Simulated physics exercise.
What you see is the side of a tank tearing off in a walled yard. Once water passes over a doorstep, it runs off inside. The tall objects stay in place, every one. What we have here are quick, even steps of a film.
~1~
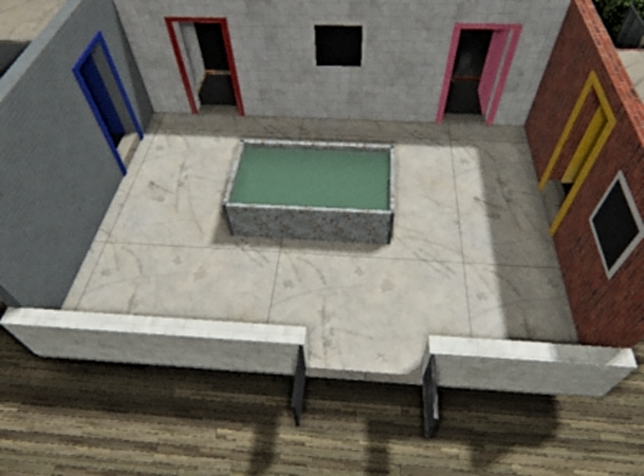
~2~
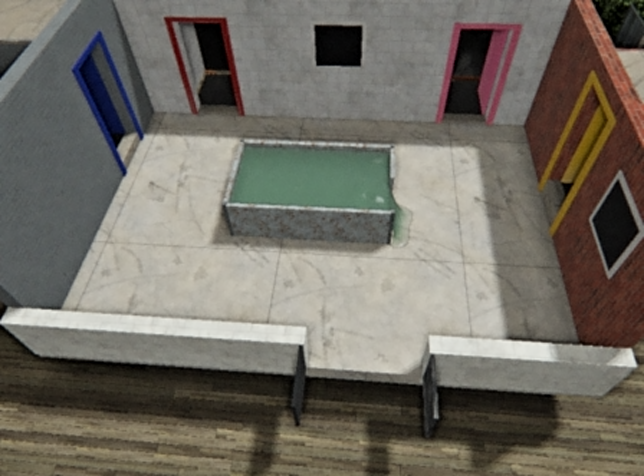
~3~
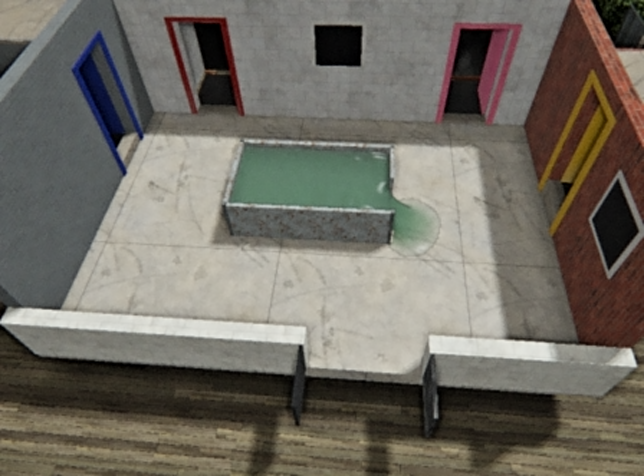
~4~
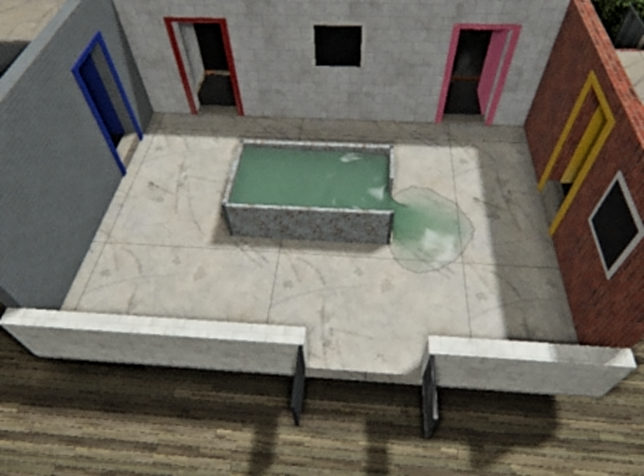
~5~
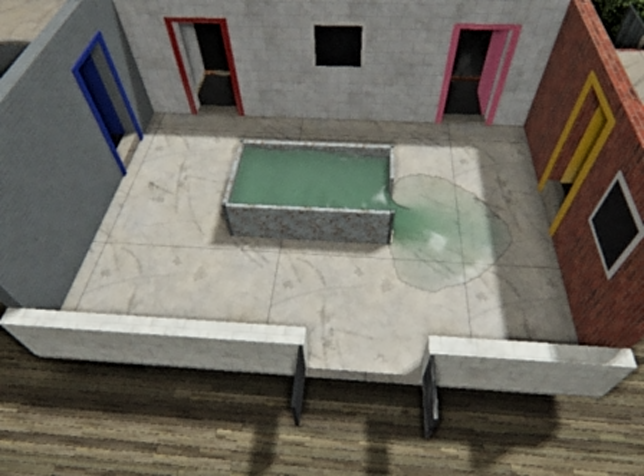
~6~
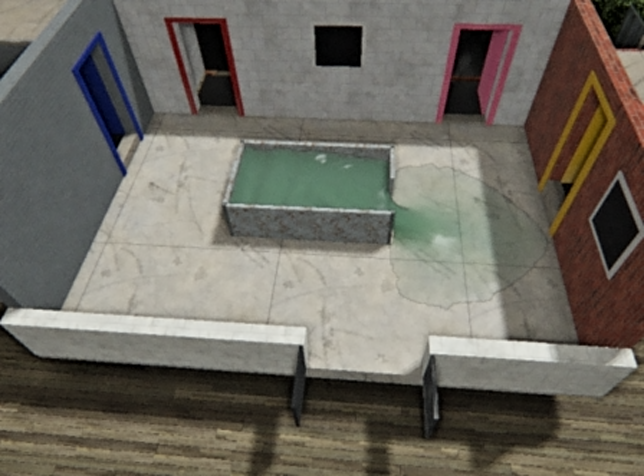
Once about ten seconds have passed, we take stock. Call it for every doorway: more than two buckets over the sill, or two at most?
My call: The blue door two at most; the pink door more than two; the red door two at most; the yellow door two at most.
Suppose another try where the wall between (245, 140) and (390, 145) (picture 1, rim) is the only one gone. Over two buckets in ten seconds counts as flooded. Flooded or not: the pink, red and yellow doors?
Here's how it goes: The pink door gets beyond the mark, while the red door gets beyond the mark and the yellow door never reaches it.
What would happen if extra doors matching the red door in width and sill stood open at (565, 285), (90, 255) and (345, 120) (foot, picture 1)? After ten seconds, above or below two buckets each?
As listed: Is over, takes less, takes less.
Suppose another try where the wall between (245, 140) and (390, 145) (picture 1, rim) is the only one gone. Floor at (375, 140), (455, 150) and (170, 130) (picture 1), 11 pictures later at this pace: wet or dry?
In the order you gave them, I get drenched, drenched, drenched.
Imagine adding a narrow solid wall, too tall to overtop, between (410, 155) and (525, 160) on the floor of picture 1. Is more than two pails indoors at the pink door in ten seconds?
Note: Pink door remains below the limit.
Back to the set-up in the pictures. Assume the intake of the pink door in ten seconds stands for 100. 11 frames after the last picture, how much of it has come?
Around 0 in a hundred.
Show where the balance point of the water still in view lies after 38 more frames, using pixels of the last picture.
(389, 221).
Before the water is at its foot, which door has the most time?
I'd go with the blue one.
A moment on, water covers 25 % of the floor; the blue door not reached, the pink door not reached, the red door not reached, the yellow door wet at the sill, nothing in.
Next, water covers 25 % of the floor; the blue door not reached, the pink door not reached, the red door not reached, the yellow door wet at the sill, nothing in.
Then, water covers 35 % of the floor; the blue door not reached, the pink door under two buckets in, the red door not reached, the yellow door wet at the sill, nothing in.
Later, water covers 75 % of the floor; the blue door not reached, the pink door over two buckets in, the red door wet at the sill, nothing in, the yellow door wet at the sill, nothing in.
In the end, water covers 95 % of the floor; the blue door wet at the sill, nothing in, the pink door far over two buckets in, the red door wet at the sill, nothing in, the yellow door wet at the sill, nothing in.
